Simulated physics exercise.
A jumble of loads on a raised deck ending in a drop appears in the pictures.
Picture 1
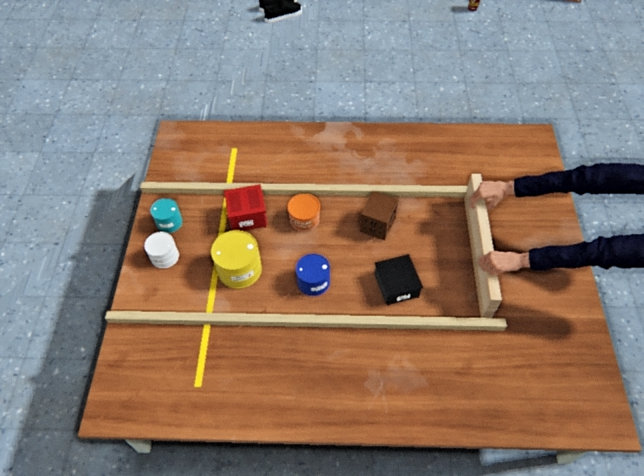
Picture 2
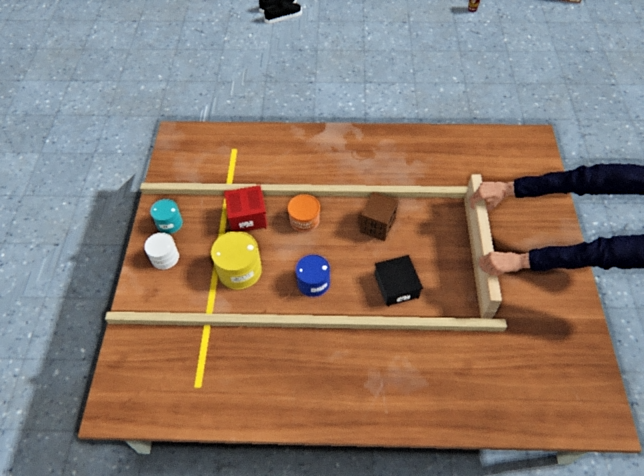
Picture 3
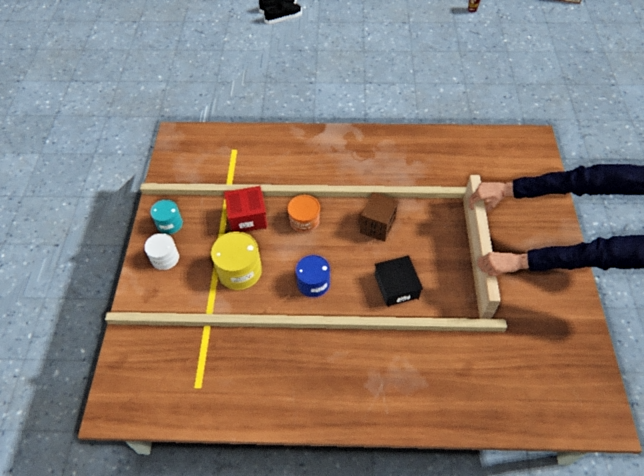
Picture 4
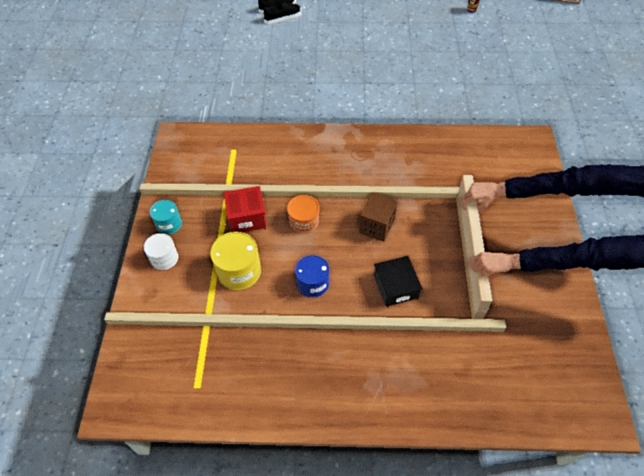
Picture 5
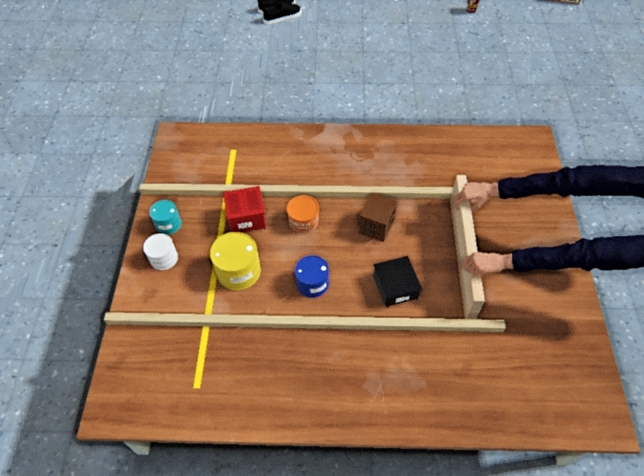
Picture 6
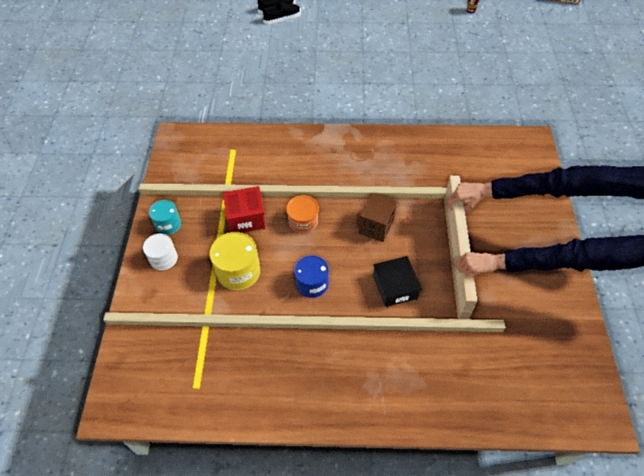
Two hands held a plank upright at the right end of a wooden table, then slid it slightly left between two rails, while the colourful canisters and boxes in front of it stayed put.
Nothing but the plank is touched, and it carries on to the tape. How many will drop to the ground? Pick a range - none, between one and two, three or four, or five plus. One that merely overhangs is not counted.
Range: Between one and two.
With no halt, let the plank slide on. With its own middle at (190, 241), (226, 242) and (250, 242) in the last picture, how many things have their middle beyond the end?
The numbers are 3, 1 and 0.
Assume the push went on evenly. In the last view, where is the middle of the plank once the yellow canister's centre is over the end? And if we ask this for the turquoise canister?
The middle is at (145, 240) when it's the yellow canister, and at (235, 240) when it's the turquoise canister.
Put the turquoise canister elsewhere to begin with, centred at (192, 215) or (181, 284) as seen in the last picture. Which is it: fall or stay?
First place: It drops down; second place: It is not lost.
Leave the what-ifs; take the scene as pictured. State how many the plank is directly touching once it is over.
My count gives 2.
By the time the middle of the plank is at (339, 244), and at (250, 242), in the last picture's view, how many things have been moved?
The number moved is 4 and then 8.
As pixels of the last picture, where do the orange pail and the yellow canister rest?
Looks like one lands around (179, 213), and the other around (161, 246).
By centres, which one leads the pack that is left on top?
Answer: The white canister.
Soon after, none off yet; turquoise canister at rest near (165, 217); white canister at rest near (161, 252); yellow canister at rest near (236, 261).
After that, none off yet; turquoise canister at rest near (165, 217); white canister at rest near (161, 252); yellow canister displaced a little near (231, 260).
And then, none off yet; turquoise canister displaced a little near (156, 217); white canister displaced about its own width near (146, 248); yellow canister displaced about its own width near (178, 250).
In the end, the number that fall off is one or two; gone, turquoise canister.
